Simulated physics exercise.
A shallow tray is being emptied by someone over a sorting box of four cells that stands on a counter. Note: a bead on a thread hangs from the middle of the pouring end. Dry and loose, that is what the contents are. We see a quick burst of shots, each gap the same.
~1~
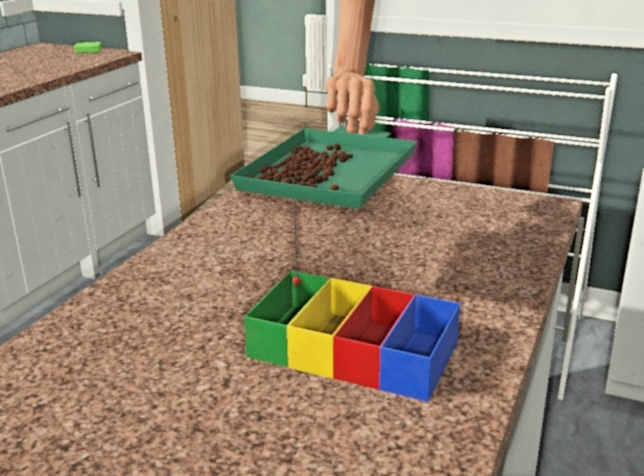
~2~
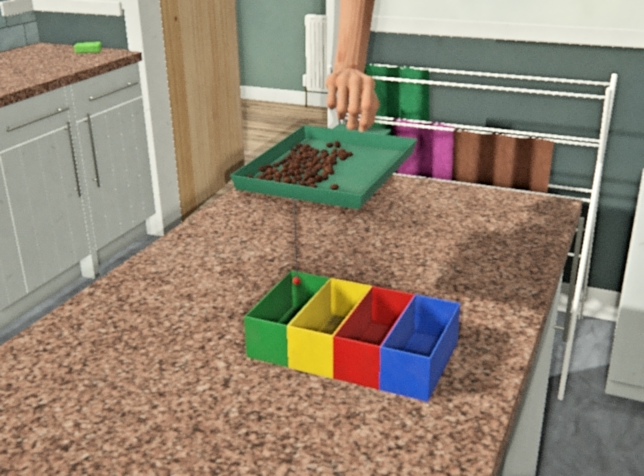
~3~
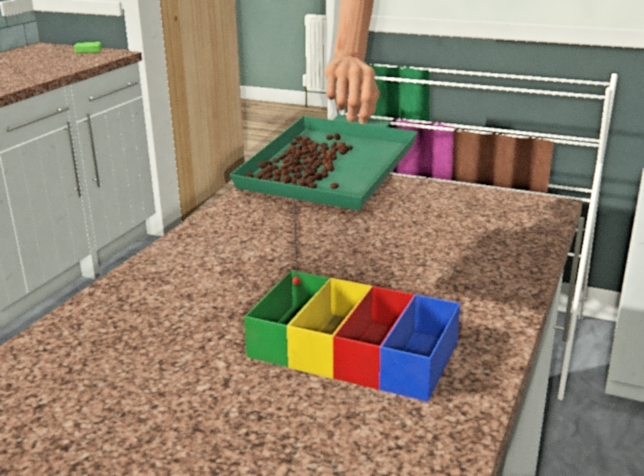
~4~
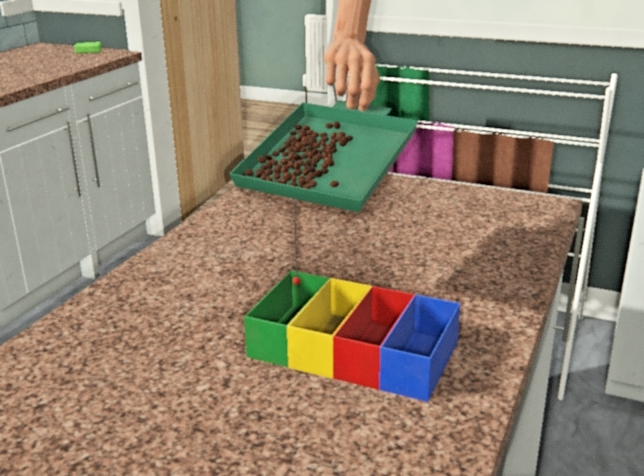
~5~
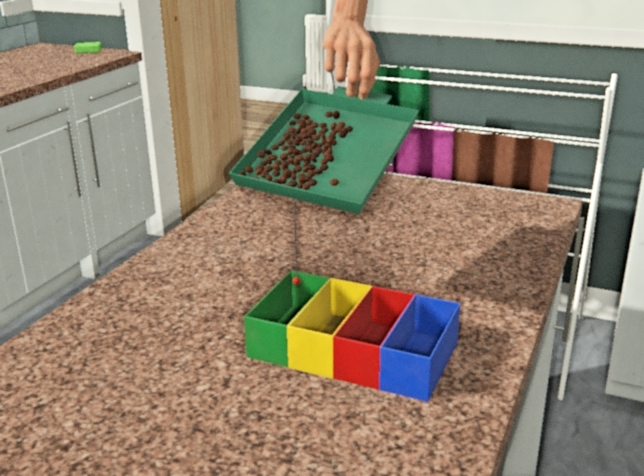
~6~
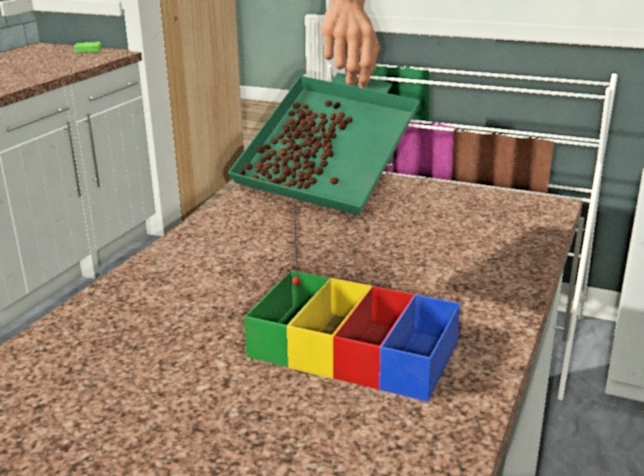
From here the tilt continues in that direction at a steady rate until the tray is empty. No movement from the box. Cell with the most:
Yellow.
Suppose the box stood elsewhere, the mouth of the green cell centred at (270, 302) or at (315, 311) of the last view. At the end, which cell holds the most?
Try 1 - that yellow cell. Try 2 - the cell in green.
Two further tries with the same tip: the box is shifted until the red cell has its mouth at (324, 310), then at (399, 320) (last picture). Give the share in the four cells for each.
Result: 90 % and 80 %.
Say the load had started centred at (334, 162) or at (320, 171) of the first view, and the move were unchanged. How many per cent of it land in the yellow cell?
Close to 50 %, followed by close to 60 %.
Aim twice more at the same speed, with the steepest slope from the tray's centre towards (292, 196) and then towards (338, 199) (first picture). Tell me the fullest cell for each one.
The first time it is the green cell, and the second time it is the yellow one.
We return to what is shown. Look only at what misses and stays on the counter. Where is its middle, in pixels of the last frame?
Centre at rest: About (263, 390).
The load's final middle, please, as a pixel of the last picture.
(322, 347).
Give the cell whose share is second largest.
The green one.
Just after the last frame, tray tipped steeply; almost all on the tray; about a tenth falling or outside the box.
A moment on, tray tipped past a quarter turn; roughly a third on the tray; roughly a quarter in the yellow cell; about a tenth in the green cell; about a tenth in the red cell; roughly a quarter falling or outside the box.
Further on, tray tipped past a quarter turn; roughly half in the yellow cell; roughly a quarter in the green cell; roughly a quarter in the red cell; about a tenth falling or outside the box.
When it is over, tray tipped past a quarter turn; roughly half in the yellow cell; roughly a quarter in the green cell; roughly a quarter in the red cell; not one in the blue cell; about a tenth outside the box.
